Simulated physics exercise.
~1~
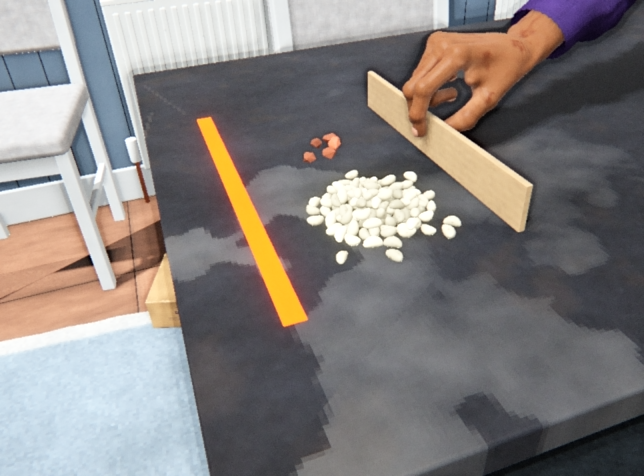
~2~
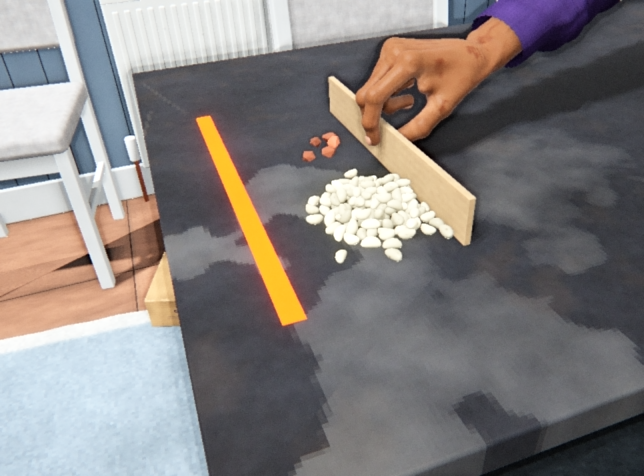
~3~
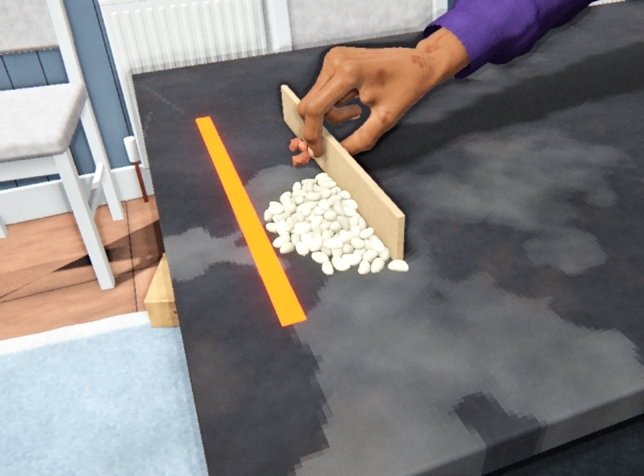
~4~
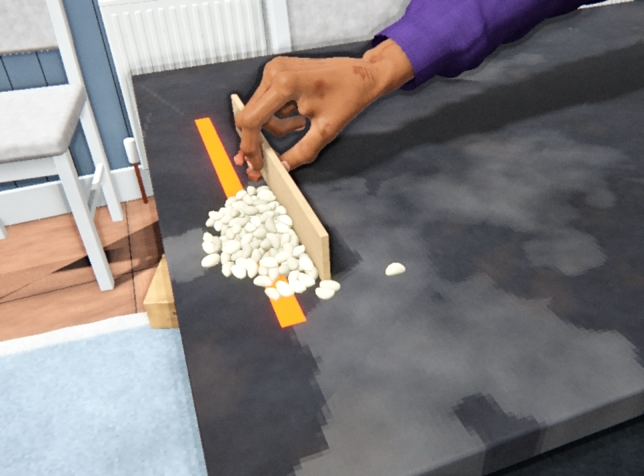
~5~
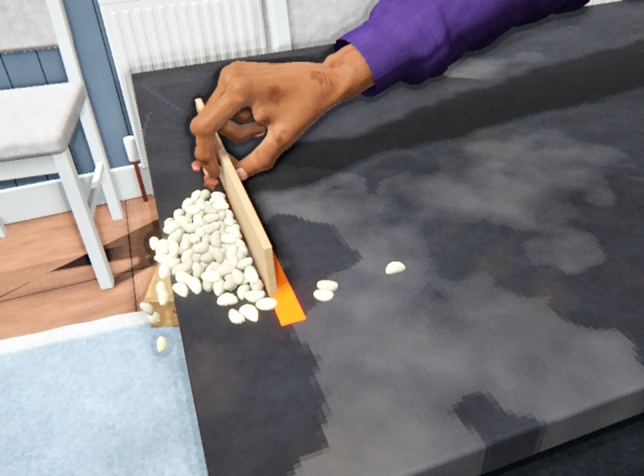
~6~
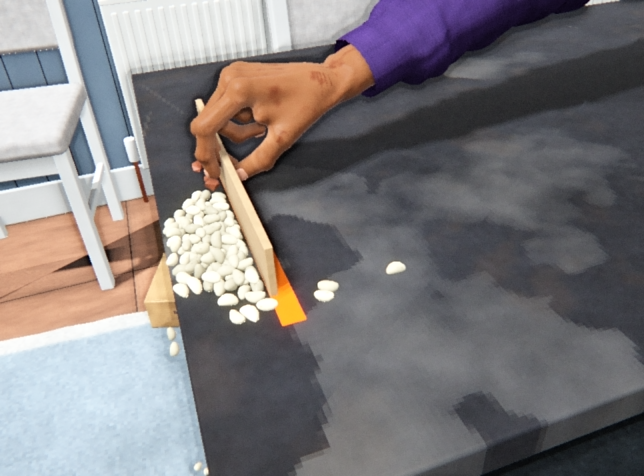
Hand pushing white beans and a few reddish bits left with a board, stopping at orange tape as some beans fall.
